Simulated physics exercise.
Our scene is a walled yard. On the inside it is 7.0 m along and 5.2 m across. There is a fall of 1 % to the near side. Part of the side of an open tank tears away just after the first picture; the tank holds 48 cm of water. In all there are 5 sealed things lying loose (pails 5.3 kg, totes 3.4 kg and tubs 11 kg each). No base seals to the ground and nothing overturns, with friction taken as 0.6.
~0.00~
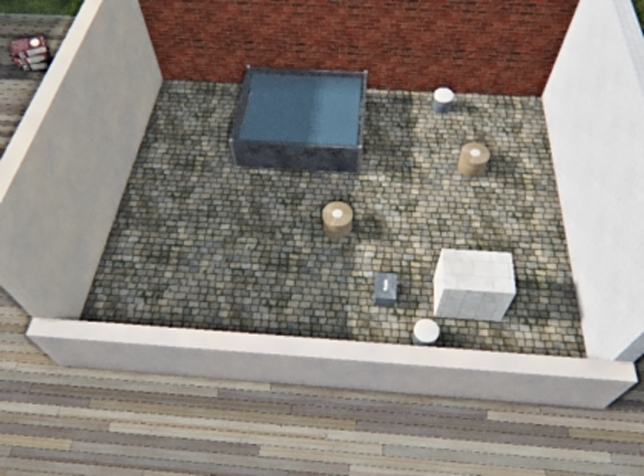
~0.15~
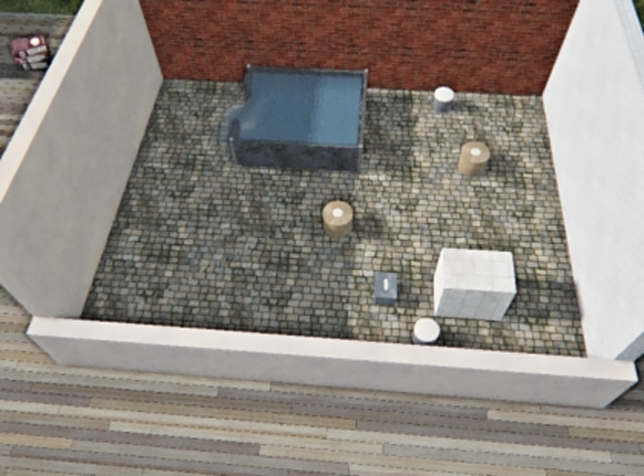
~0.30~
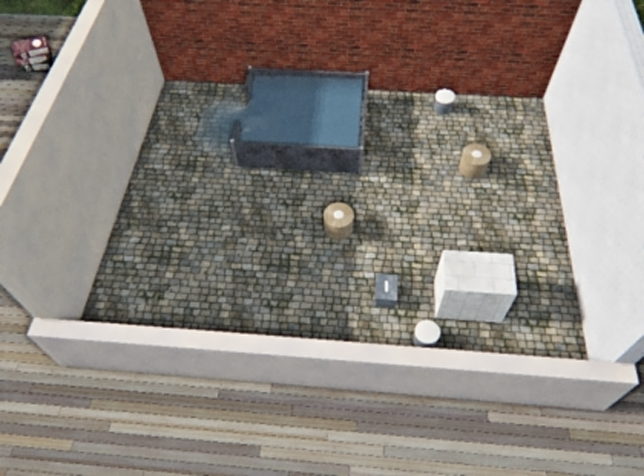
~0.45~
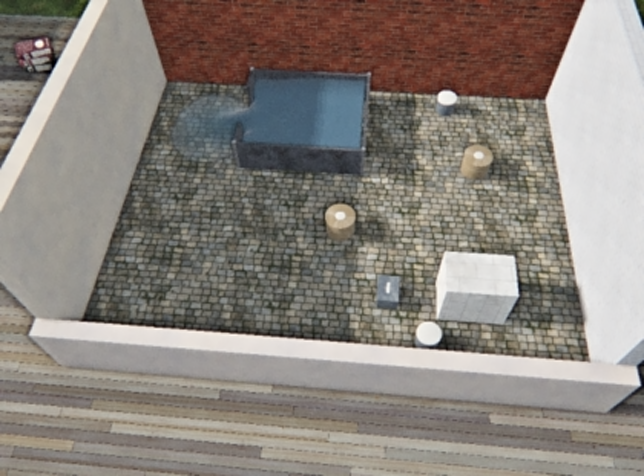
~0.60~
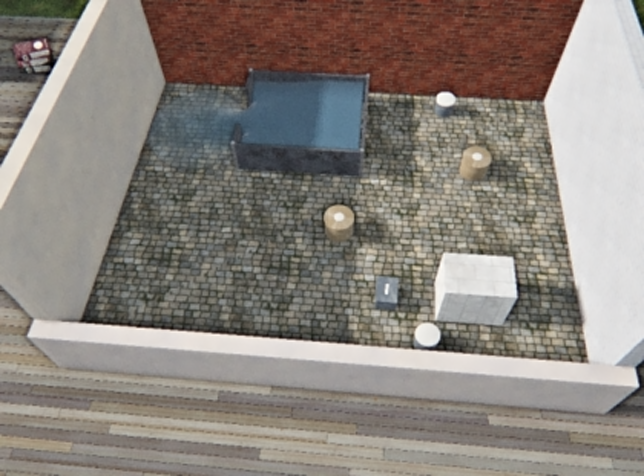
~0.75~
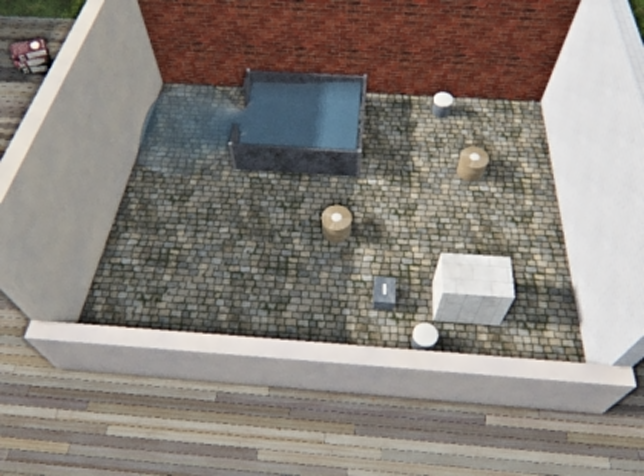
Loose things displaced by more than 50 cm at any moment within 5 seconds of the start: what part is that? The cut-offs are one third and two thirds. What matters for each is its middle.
The share is below one third.
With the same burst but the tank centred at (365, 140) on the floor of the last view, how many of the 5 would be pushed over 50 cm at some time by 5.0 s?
Then the count would be 0.
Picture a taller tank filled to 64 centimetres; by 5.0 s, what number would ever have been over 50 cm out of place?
Under that setup the answer is 0.
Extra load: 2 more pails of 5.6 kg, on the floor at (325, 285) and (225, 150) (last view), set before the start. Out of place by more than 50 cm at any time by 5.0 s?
Result, in sequence: Not exceeded / exceeded.
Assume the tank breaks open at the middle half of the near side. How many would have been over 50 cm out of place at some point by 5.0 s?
Then it comes to 3 of them.
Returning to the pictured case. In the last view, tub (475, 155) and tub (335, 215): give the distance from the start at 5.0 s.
Object 1: 0 cm. Object 2: 0 cm.
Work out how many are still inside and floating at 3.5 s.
Count at that moment: 0.
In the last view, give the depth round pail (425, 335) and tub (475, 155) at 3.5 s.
0 and 0 cm.
After 1.1 s 0 of 5 are over 50 cm from their spots; 0 afloat.
After 2.2 s 0 of 5 are over 50 cm from their spots; 0 afloat.
After 3.5 s 0 of 5 are over 50 cm from their spots; 0 afloat.
After 5.0 s 0 of 5 are over 50 cm from their spots, and 0 have been at some point; 0 afloat.
